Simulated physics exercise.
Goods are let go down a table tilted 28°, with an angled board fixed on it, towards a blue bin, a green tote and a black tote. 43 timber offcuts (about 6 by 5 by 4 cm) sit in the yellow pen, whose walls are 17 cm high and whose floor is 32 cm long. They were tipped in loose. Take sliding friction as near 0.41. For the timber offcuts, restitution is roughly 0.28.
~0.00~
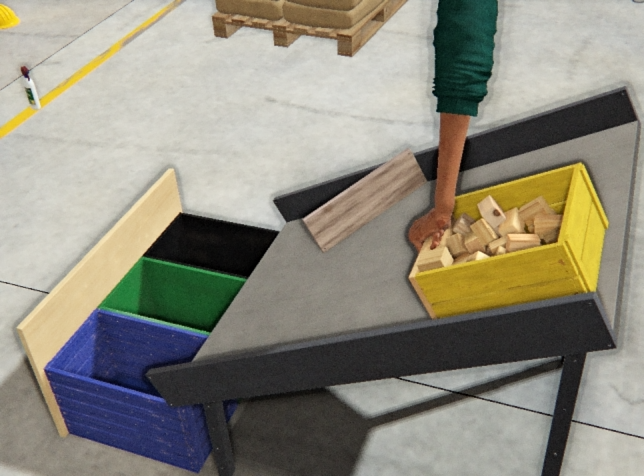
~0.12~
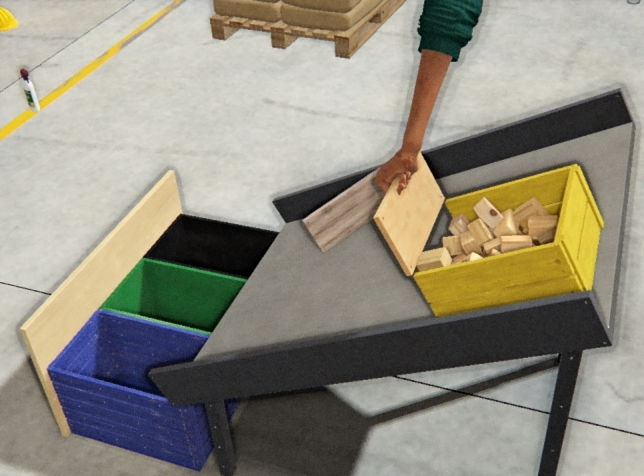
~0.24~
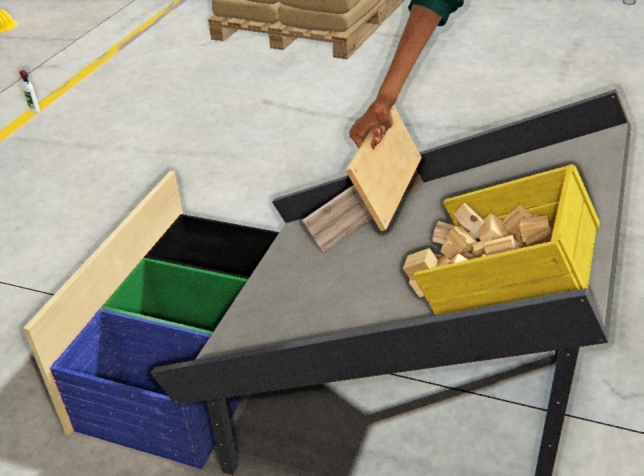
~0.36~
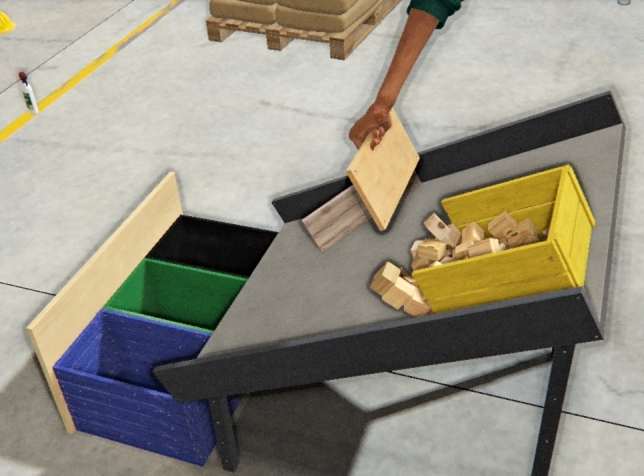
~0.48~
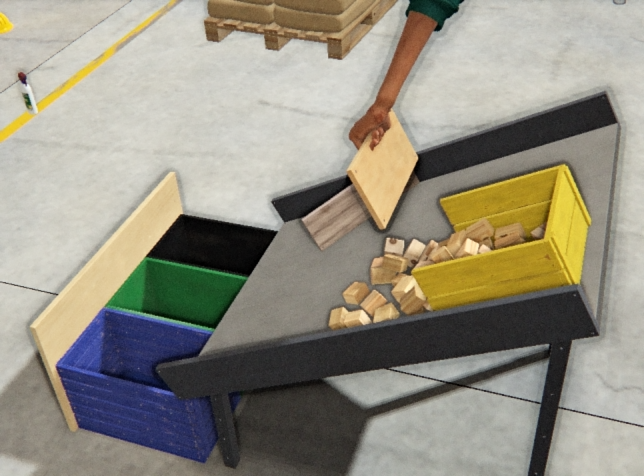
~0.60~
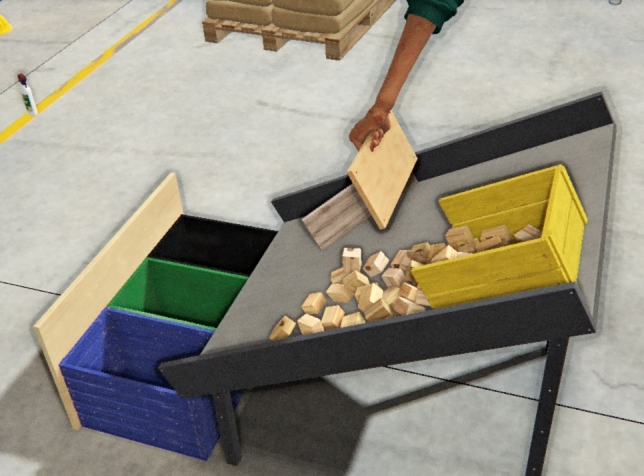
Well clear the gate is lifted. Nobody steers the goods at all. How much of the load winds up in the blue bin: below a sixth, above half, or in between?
I'd put greater than half of the load in the blue bin by the end.
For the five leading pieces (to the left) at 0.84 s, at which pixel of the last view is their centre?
They're centred near (220, 333).
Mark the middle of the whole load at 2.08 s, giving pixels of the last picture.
I'd place it close to (142, 380) in the last view.
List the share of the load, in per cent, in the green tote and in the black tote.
Close to 35 and 0 percent respectively.
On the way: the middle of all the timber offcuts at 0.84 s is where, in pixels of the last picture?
About (363, 294).
After 0.84 s, 4 still in the yellow pen, 1 in the blue bin and 38 on the slope.
After 1.13 s, 7 in the blue bin, 4 in the green tote, 31 on the slope and 1 in the air.
After 1.55 s, 20 in the blue bin, 10 in the green tote, 9 on the slope and 4 in the air.
When it is over (at 2.08 s), 29 in the blue bin and 14 in the green tote. Asked share, 29 of 43, 67 per cent.
